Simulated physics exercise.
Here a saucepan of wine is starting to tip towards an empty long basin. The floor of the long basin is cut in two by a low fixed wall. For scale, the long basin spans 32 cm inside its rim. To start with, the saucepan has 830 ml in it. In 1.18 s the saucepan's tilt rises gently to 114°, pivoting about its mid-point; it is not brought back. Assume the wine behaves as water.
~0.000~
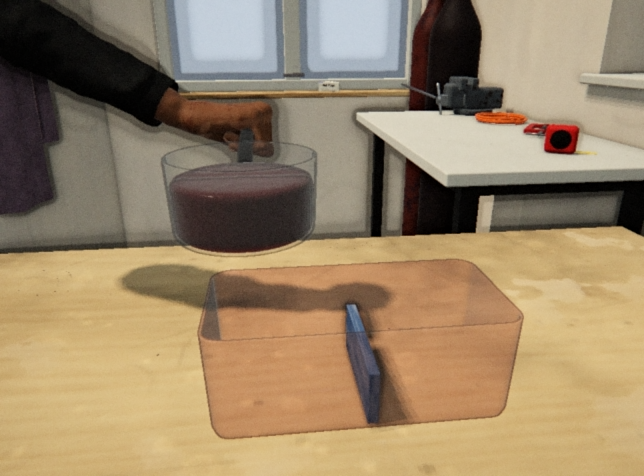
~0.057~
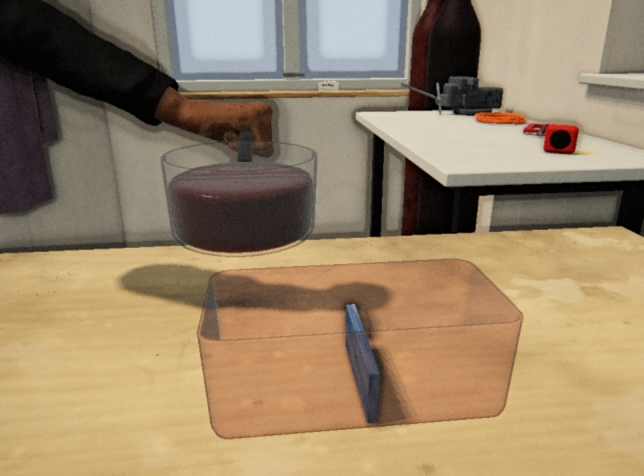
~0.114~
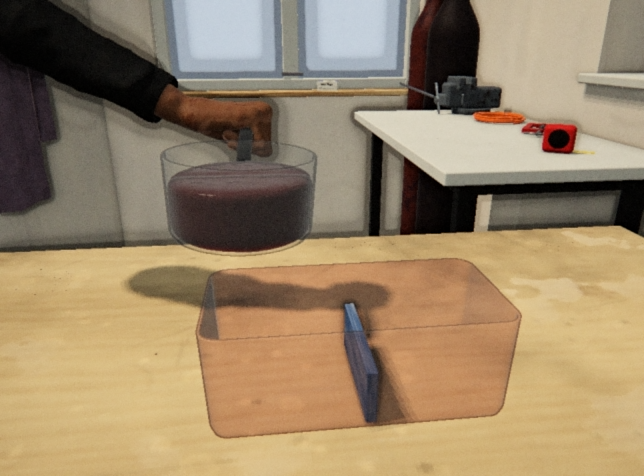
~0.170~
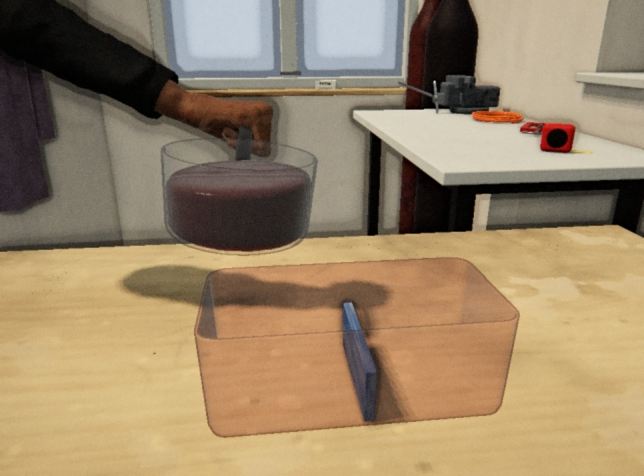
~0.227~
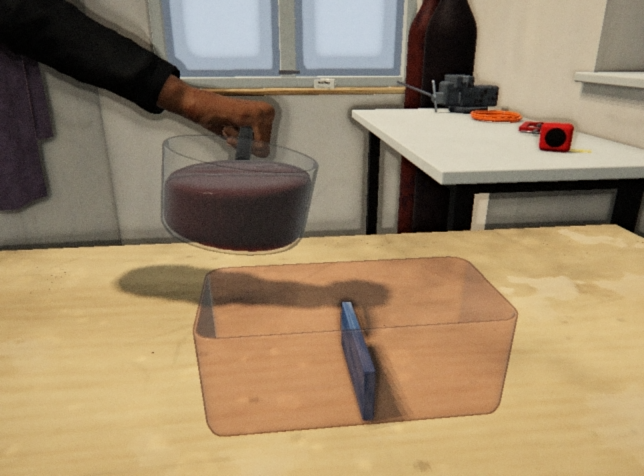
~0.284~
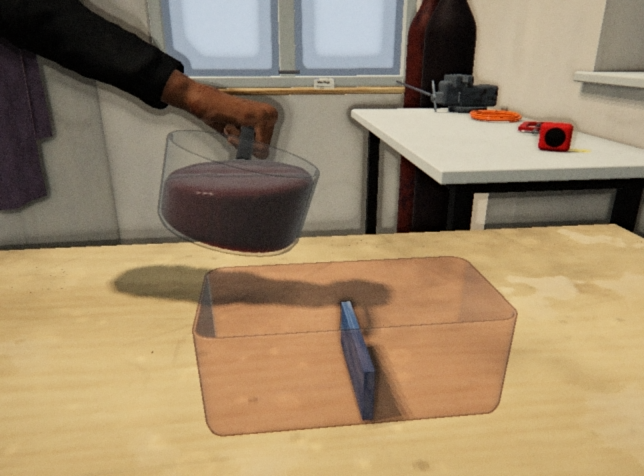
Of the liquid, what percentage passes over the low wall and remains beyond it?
The far part has about 54 per cent.
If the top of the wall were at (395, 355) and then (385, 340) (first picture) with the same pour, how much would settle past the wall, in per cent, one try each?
15 then 25 %.
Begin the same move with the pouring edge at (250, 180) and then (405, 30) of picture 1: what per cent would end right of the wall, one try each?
Result: 0 per cent, then 80 per cent.
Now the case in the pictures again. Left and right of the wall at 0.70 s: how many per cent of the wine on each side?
Roughly 2 sits left and 16 sits right.
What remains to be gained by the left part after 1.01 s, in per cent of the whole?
It comes to near 12 per cent.
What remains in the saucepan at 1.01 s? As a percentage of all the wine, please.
7 %.
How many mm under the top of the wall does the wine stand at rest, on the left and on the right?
About 46 mm on the left, about 40 mm on the right.
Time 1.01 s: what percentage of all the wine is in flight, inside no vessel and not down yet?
It comes to some 6 percent of the total.
After 0.70 s the tilt is 74° and 52 per cent is still to pour, 2 is left of the wall and 15 right of it.
After 1.01 s the tilt is 108° and 7 per cent is still to pour, 34 is left of the wall and 53 right of it.
After 1.33 s the tilt is 114° and 0 per cent is still to pour, 46 is left of the wall and 53 right of it.
After 1.68 s the tilt is 114° and 0 per cent is still to pour, 46 is left of the wall and 54 right of it.
In the end 46 per cent lies left of the wall, 54 right of it and 0 outside.
